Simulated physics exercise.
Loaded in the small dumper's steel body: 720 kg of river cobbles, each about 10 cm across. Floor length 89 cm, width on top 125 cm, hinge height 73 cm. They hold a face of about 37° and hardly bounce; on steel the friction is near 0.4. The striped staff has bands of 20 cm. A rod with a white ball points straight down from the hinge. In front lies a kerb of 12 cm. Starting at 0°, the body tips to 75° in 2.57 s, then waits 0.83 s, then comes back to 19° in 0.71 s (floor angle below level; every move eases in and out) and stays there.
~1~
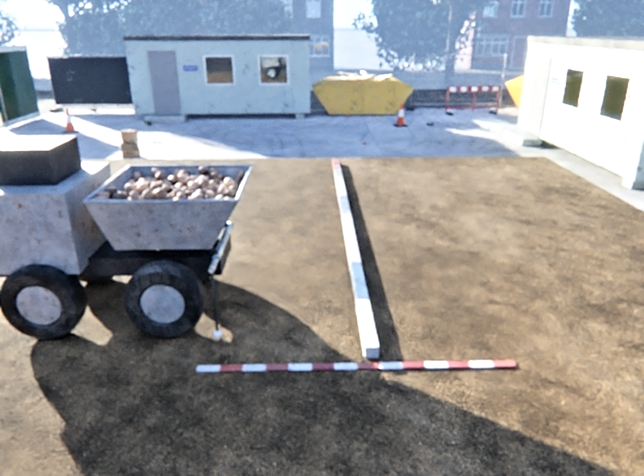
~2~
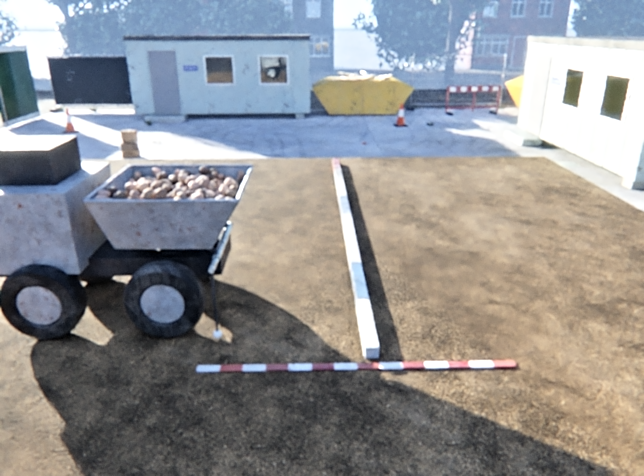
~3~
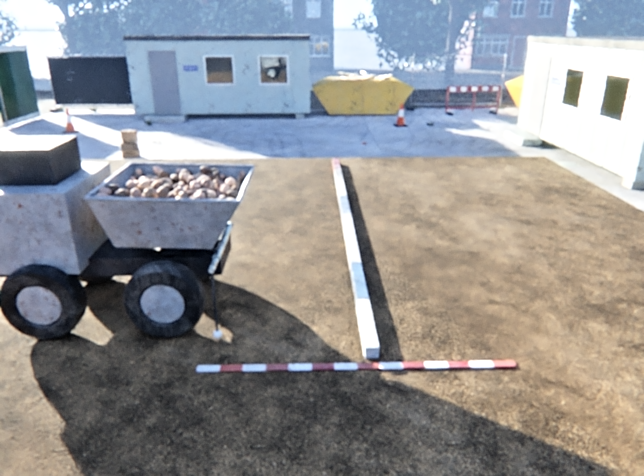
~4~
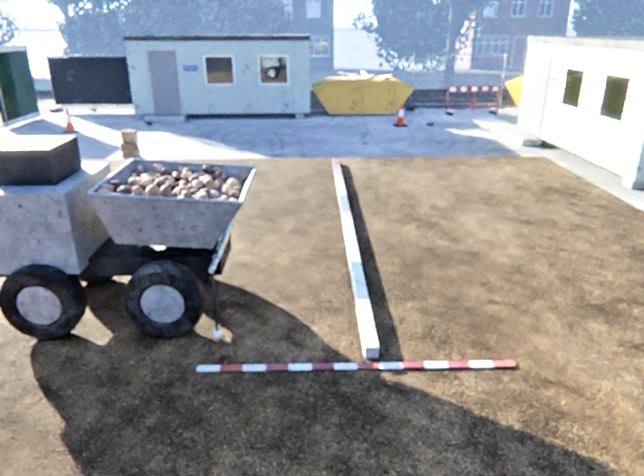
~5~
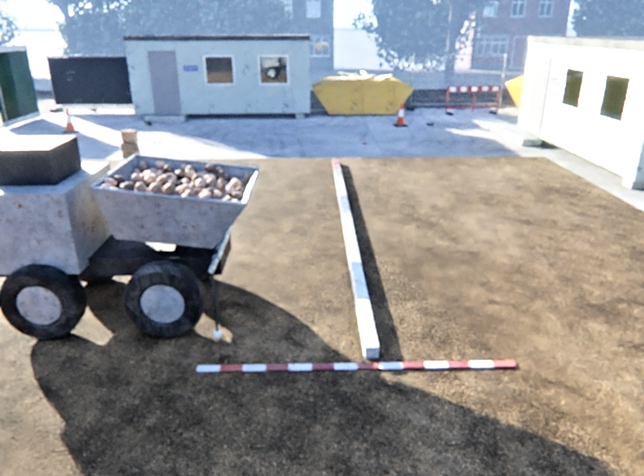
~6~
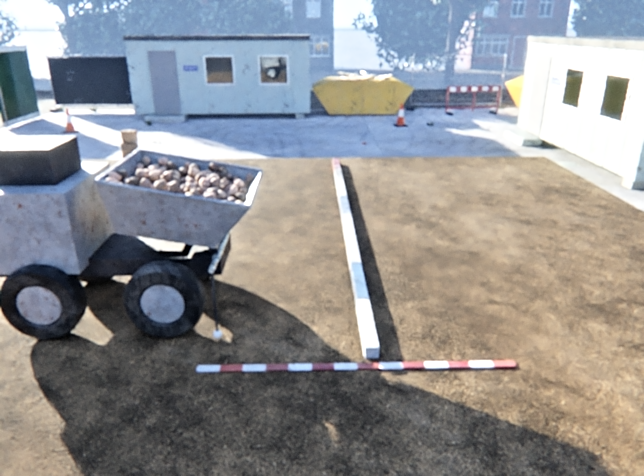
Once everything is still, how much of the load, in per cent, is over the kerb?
About 5 per cent.
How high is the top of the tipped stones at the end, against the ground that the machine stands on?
About 40 cm above it.
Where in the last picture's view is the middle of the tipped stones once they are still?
Their middle is at about (326, 294).
A little later the floor is at 63°; 97 % in the body, 3 % on this side of the kerb; the foremost stones are at (321, 303).
Then the floor is at 75°; 50 % in the body, 50 % on this side of the kerb, 1 % over the kerb; the foremost stones are at (369, 286).
Later still the floor is at 19°; 8 % in the body, 85 % on this side of the kerb, 7 % over the kerb; the foremost stones are at (434, 273).
In the end the floor is at 19°; 8 % in the body, 84 % on this side of the kerb, 7 % over the kerb; the foremost stones are at (434, 273).
